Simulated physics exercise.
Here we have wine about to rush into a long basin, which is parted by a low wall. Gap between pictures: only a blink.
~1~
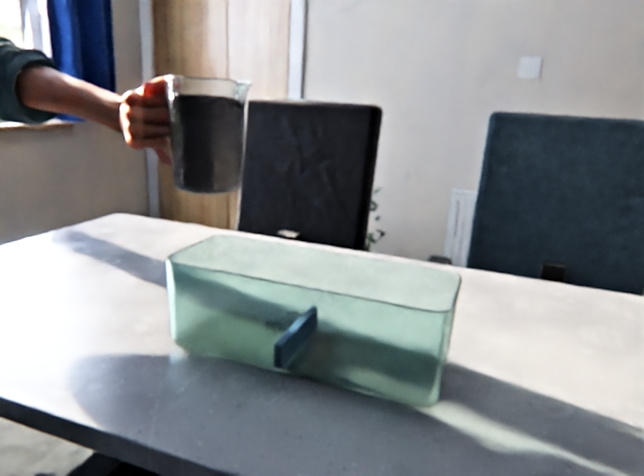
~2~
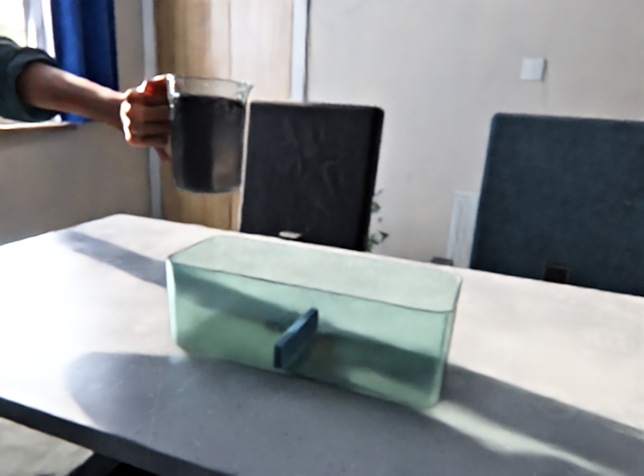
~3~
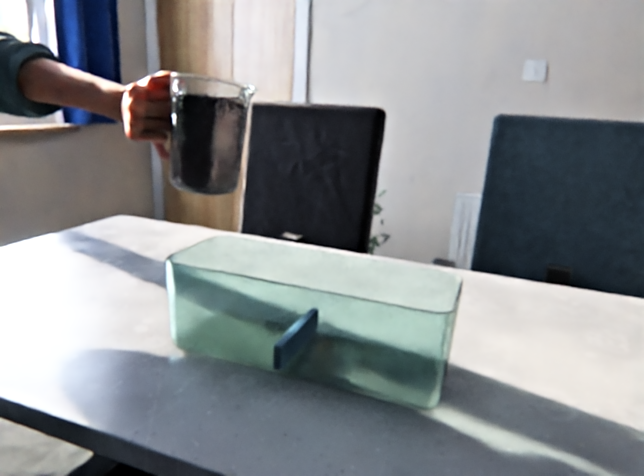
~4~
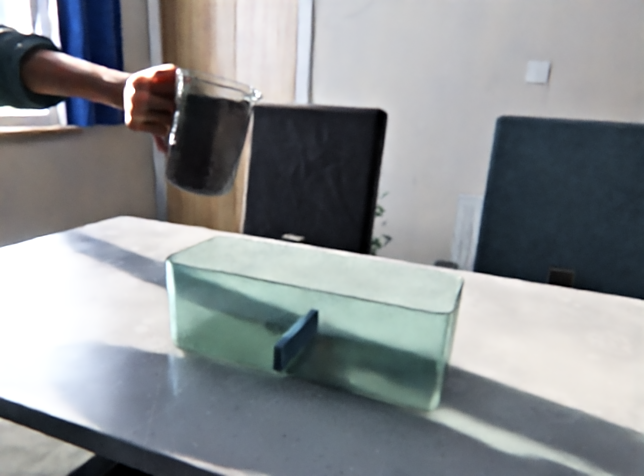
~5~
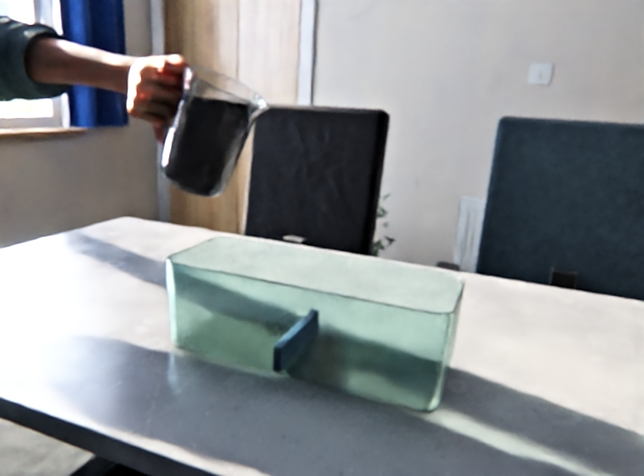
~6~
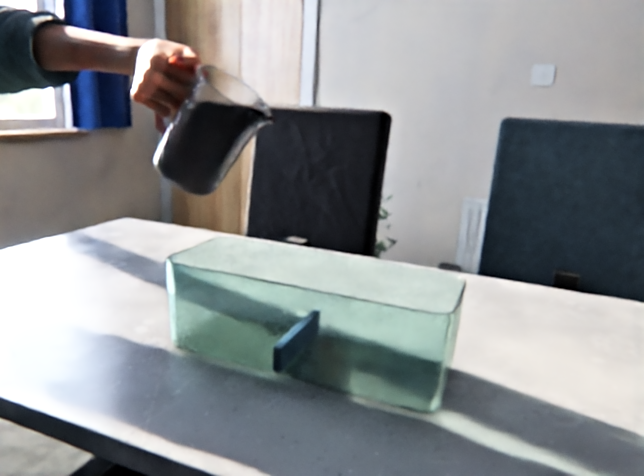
A hand holds up a glass jug of dark liquid and tilts it rightward.
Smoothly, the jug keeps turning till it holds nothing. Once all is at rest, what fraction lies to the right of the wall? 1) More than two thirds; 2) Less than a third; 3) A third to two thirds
A third to two thirds.
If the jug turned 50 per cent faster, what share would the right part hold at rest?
It comes to around 35 per cent.
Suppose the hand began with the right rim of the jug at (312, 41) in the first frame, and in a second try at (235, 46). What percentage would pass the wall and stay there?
It works out to around 80 % and then around 40 %.
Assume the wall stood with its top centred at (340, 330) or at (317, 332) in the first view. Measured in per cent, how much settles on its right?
Record: Case 1 near 10 %, case 2 near 25 %.
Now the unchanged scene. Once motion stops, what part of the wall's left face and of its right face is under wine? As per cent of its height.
Roughly 40 percent left, 40 percent right.
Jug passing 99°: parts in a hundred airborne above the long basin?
Close to 25 per cent.
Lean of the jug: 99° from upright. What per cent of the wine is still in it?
Roughly 60 %.
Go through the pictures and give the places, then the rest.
In the first frame, it leans 0°; its right rim is at (251, 83); the wine meets the walls at (180, 95) and (242, 98); the long basin's rim runs from (192, 247) to (457, 293); the wall's top is at (298, 324).
In the second frame, it leans 2°; its right rim is at (252, 84); the wine meets the walls at (181, 94) and (243, 99).
In the third frame, it leans 6°; its right rim is at (256, 89); the wine meets the walls at (184, 94) and (246, 101).
In the fourth frame, it leans 13°; its right rim is at (261, 96); the wine meets the walls at (188, 97) and (252, 102).
In the fifth frame, it leans 23°; its right rim is at (267, 108); the wine meets the walls at (187, 111) and (260, 106).
In the sixth frame, it leans 34°; its right rim is at (271, 122); the wine meets the walls at (183, 120) and (262, 110); 1 per cent is over the edge.
A moment on, the jug is tipped on its side and 59 per cent is still to pour, 0 is left of the wall and 16 right of it.
Next, the jug is tipped right over and 7 per cent is still to pour, 31 is left of the wall and 49 right of it.
Then the jug is tipped right over and 0 per cent is still to pour, 44 is left of the wall and 53 right of it.
Later the jug is tipped right over and 0 per cent is still to pour, 44 is left of the wall and 54 right of it.
Finally, 44 per cent lies left of the wall, 54 right of it and 2 outside.
